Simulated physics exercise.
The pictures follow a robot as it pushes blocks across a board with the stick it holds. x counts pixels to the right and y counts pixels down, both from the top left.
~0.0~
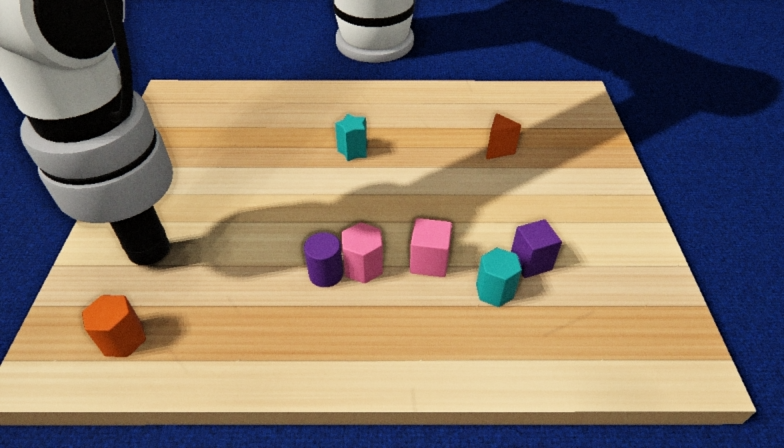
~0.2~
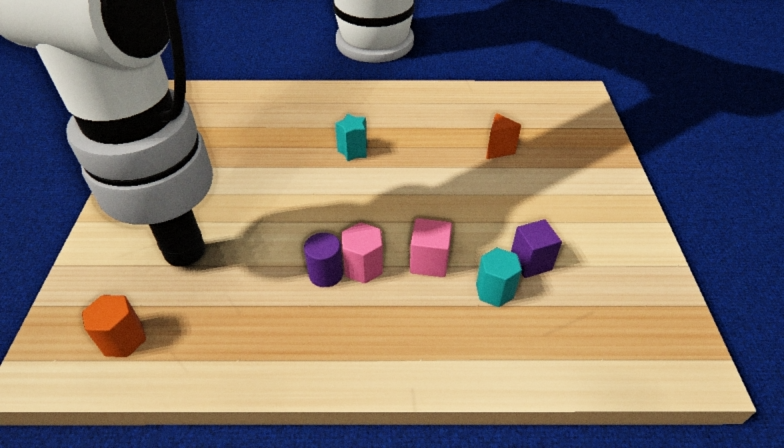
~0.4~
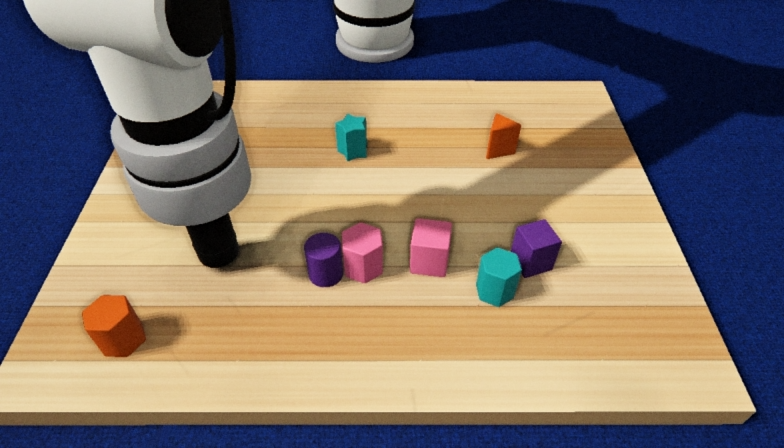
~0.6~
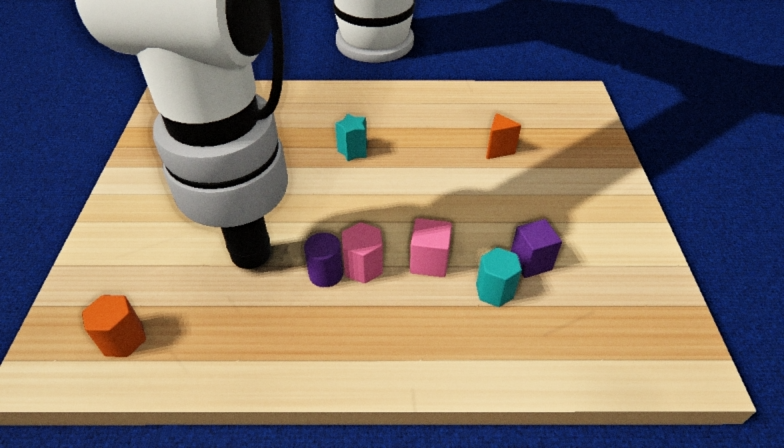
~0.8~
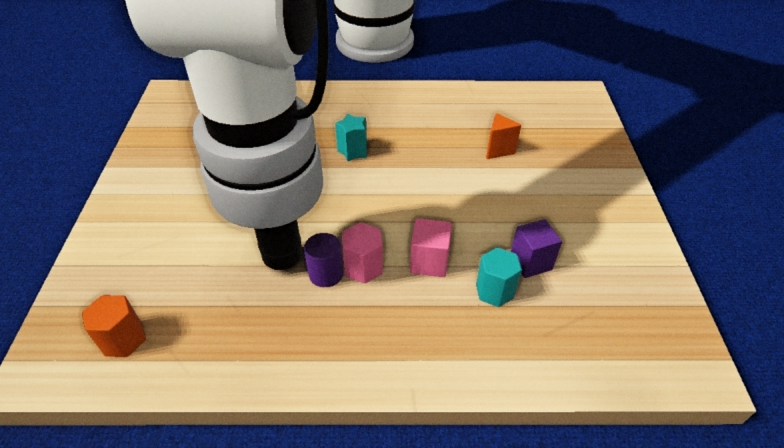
A robot arm slides its black stick rightward across the board toward a still purple cylinder.
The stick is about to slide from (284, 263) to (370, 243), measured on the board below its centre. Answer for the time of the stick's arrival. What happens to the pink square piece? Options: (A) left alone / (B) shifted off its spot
A - left alone.
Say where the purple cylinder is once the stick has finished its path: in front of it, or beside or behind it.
It slips out to the side or back.
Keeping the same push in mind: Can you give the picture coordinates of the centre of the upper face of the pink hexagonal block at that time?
Its top centre is at about (389, 240).
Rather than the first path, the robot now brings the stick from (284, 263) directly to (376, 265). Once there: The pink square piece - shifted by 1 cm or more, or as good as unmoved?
Displaced.
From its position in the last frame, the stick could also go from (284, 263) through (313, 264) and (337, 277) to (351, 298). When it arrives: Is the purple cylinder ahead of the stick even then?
It seems so.
What follows on the original path. Halfway along, stick at (327, 245); purple cylinder at (339, 250); pink hexagonal block at (375, 238), turned 25° anticlockwise.
At the end, stick at (369, 236); purple cylinder at (340, 250); pink hexagonal block at (389, 240), turned 15° clockwise; pink square piece not moved.
